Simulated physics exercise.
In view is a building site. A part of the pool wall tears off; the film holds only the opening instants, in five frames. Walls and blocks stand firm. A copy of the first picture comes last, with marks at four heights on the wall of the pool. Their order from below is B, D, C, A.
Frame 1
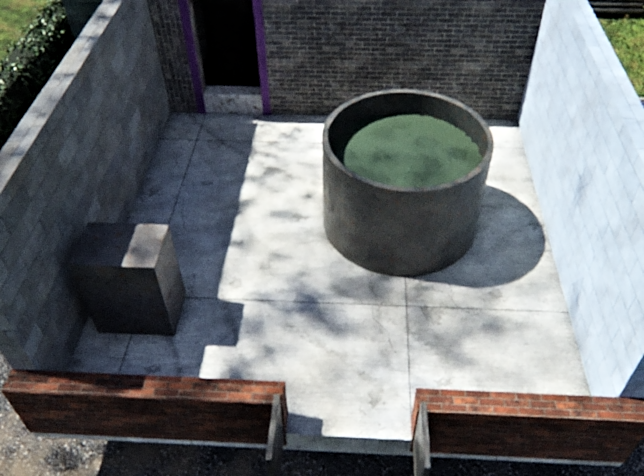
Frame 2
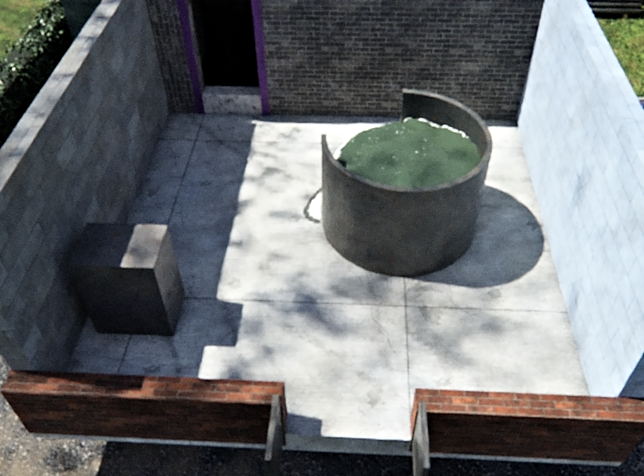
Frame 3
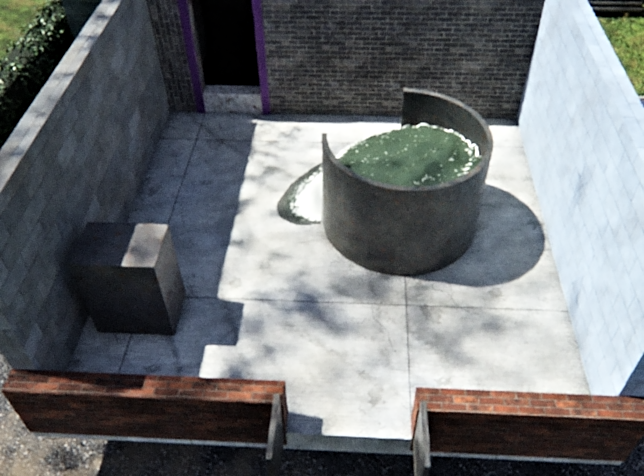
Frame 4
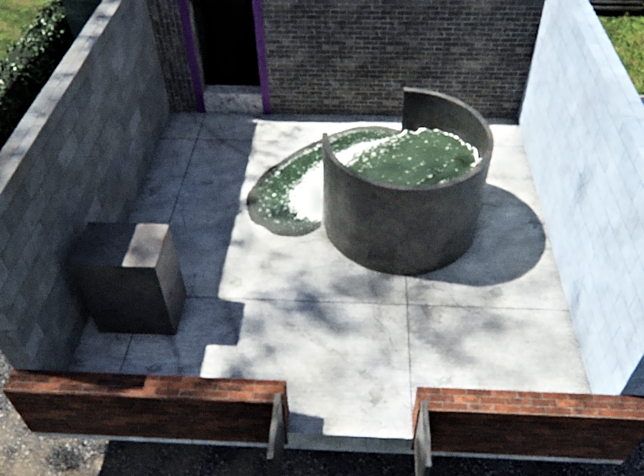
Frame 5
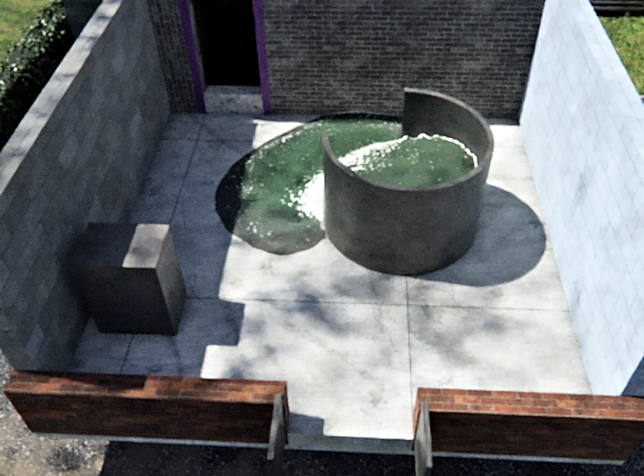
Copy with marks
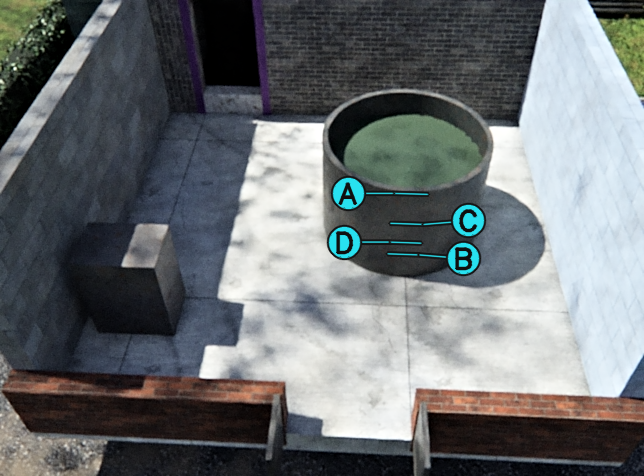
Green water pouring from a round grey tank as part of its wall vanishes, spreading leftward across a walled concrete yard.
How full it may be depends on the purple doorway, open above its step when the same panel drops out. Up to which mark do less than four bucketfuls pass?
C is the one.
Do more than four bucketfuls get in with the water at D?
No.
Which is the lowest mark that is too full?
It is A.
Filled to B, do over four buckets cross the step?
No.
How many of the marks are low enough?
Three.
On the marked copy, A at (410, 193); B at (403, 254); C at (407, 223); D at (404, 242); from the bottom up B, D, C, A.
If A is chosen, about 8 bucketfuls get in.
If B is chosen, nothing gets over.
If C is chosen, a splash gets over, under a bucket.
If D is chosen, nothing gets over.
